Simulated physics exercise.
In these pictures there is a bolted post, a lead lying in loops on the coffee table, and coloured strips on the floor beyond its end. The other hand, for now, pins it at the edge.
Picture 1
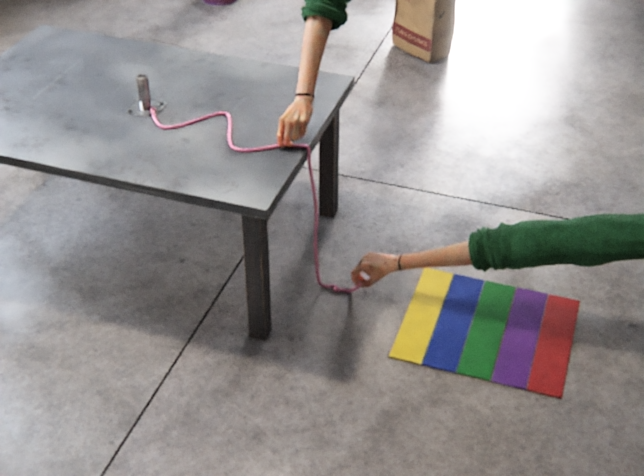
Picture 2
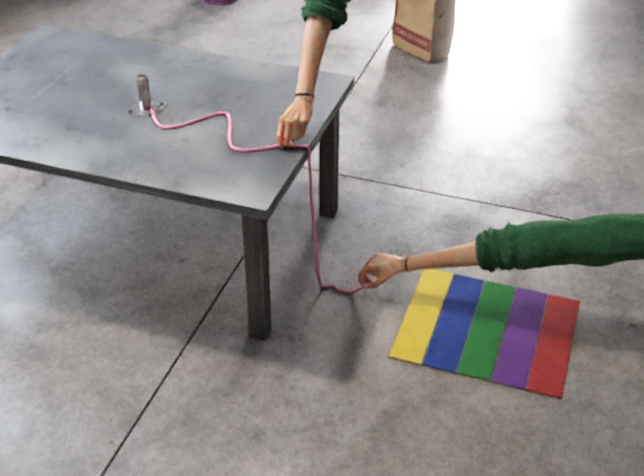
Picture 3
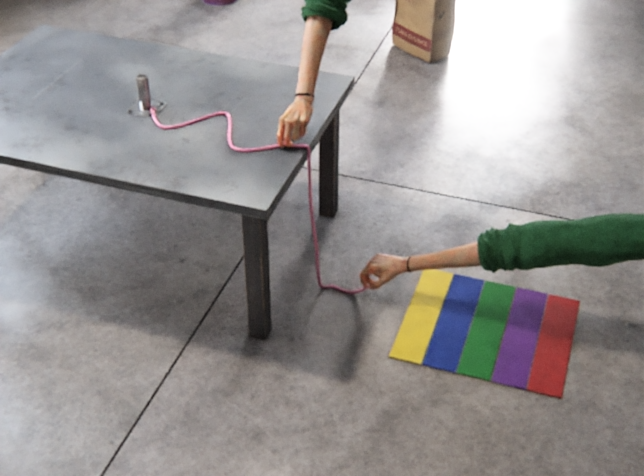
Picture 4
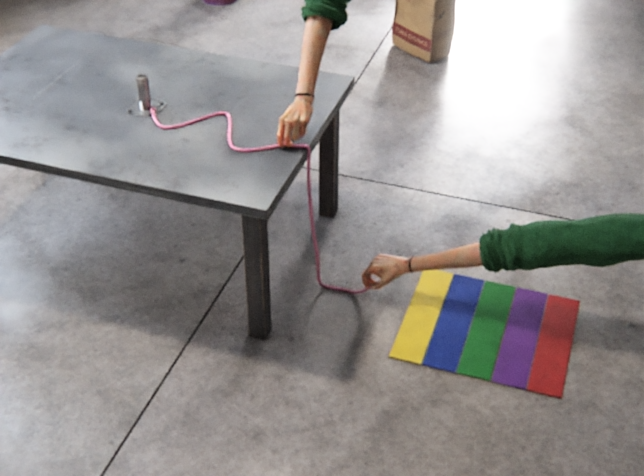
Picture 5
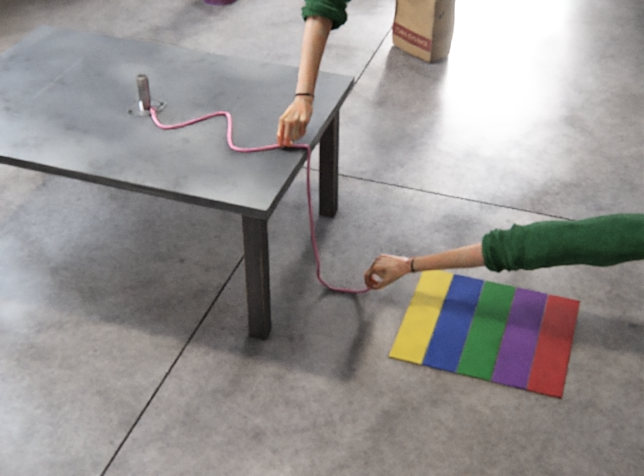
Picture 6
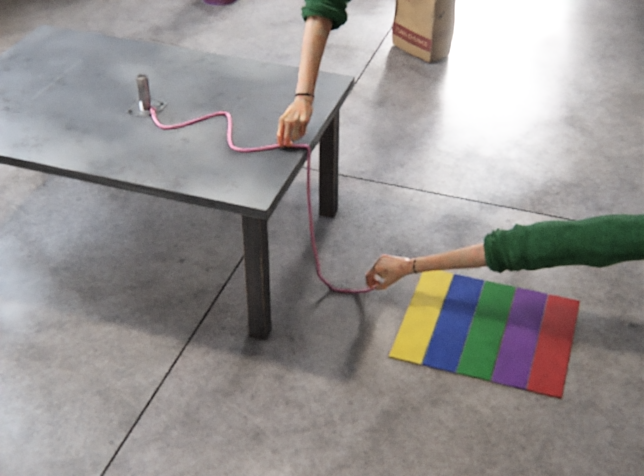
Hand near the floor drawing the end of a pink cord slightly right, another hand pinning it at the table's edge.
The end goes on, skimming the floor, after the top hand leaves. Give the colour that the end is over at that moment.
The end is over red.
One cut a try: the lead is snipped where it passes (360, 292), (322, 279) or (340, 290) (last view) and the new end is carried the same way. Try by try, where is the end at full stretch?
Well, that gives around (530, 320) the first time, (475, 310) the next and (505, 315) the last.
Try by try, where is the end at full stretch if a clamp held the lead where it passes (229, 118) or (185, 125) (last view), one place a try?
Around (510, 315), then around (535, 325).
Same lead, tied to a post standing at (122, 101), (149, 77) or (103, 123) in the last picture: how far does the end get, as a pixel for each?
Going through the tries, you get (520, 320), then (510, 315), then (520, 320).
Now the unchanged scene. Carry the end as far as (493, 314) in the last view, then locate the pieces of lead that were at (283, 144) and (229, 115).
(322, 192) and (254, 129).
Soon after, end near (493, 314); over green.
After that, end near (532, 322); over purple.
At the stop, end near (554, 327); over red. The red one.
